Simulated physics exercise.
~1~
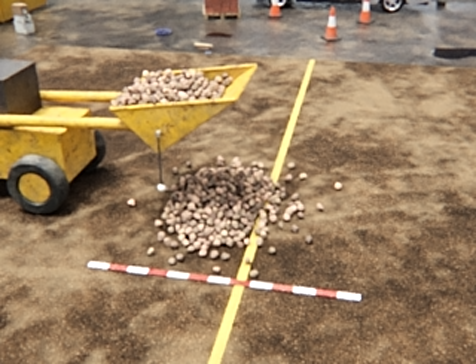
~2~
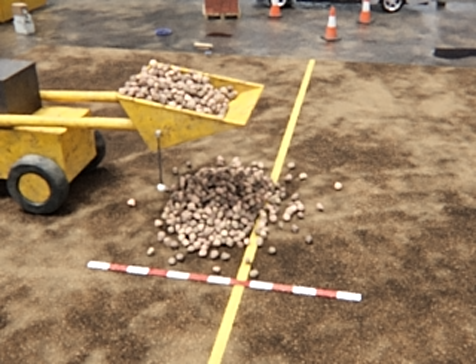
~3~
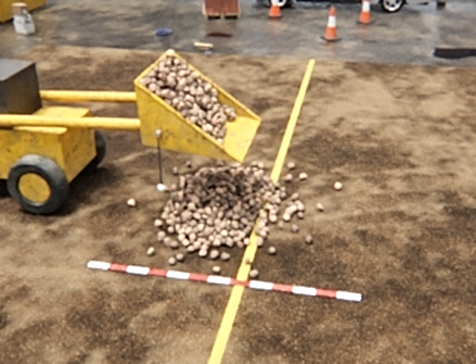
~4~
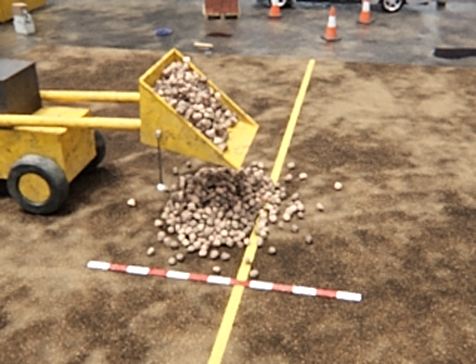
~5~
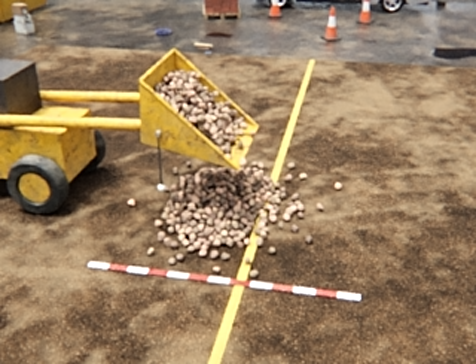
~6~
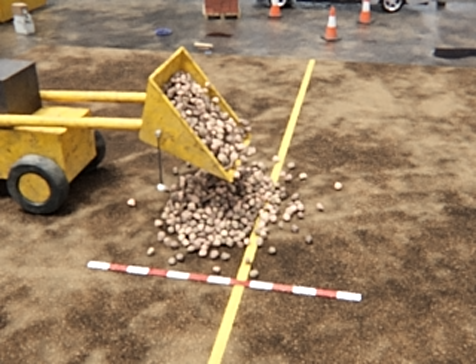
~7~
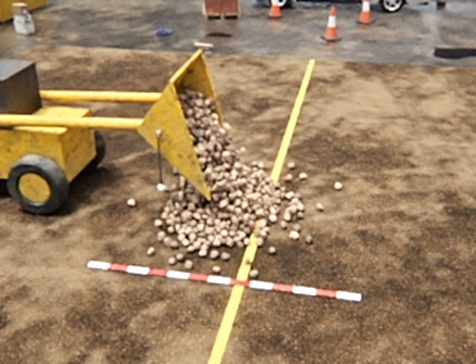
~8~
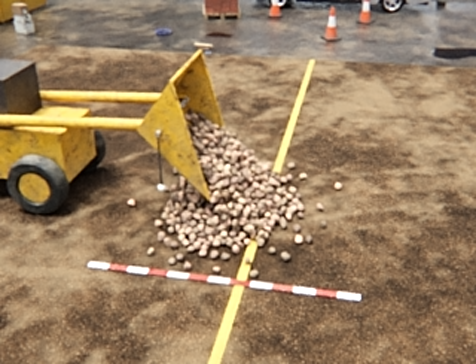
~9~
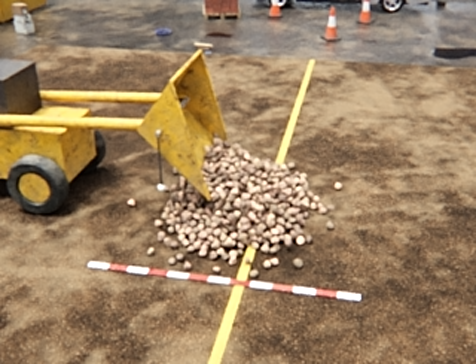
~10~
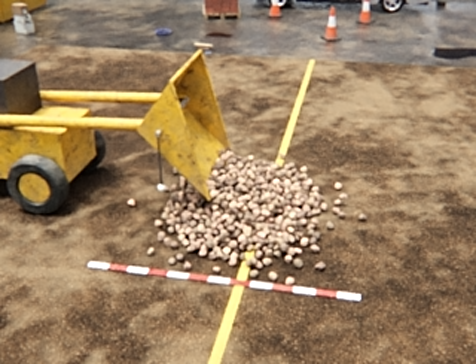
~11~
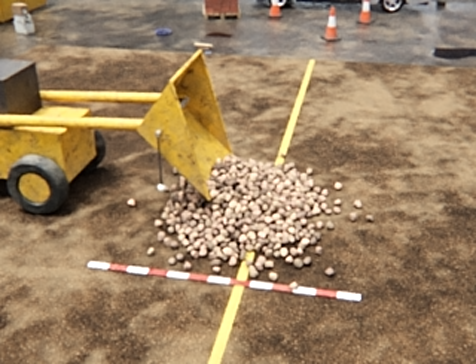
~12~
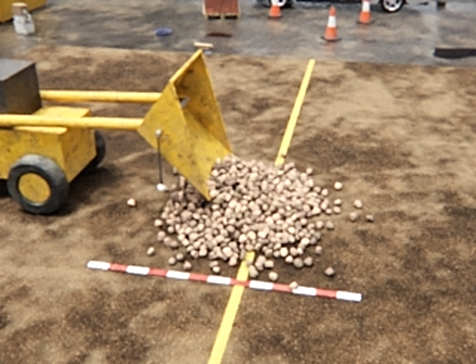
The clip shows a yellow wheeled loader tipping its bucket of stones to the right in stages, pausing partway, onto a loose pile lying on a painted yellow line. The stones slide out, and the pile spreads farther across the line before everything rests, bucket still tilted.
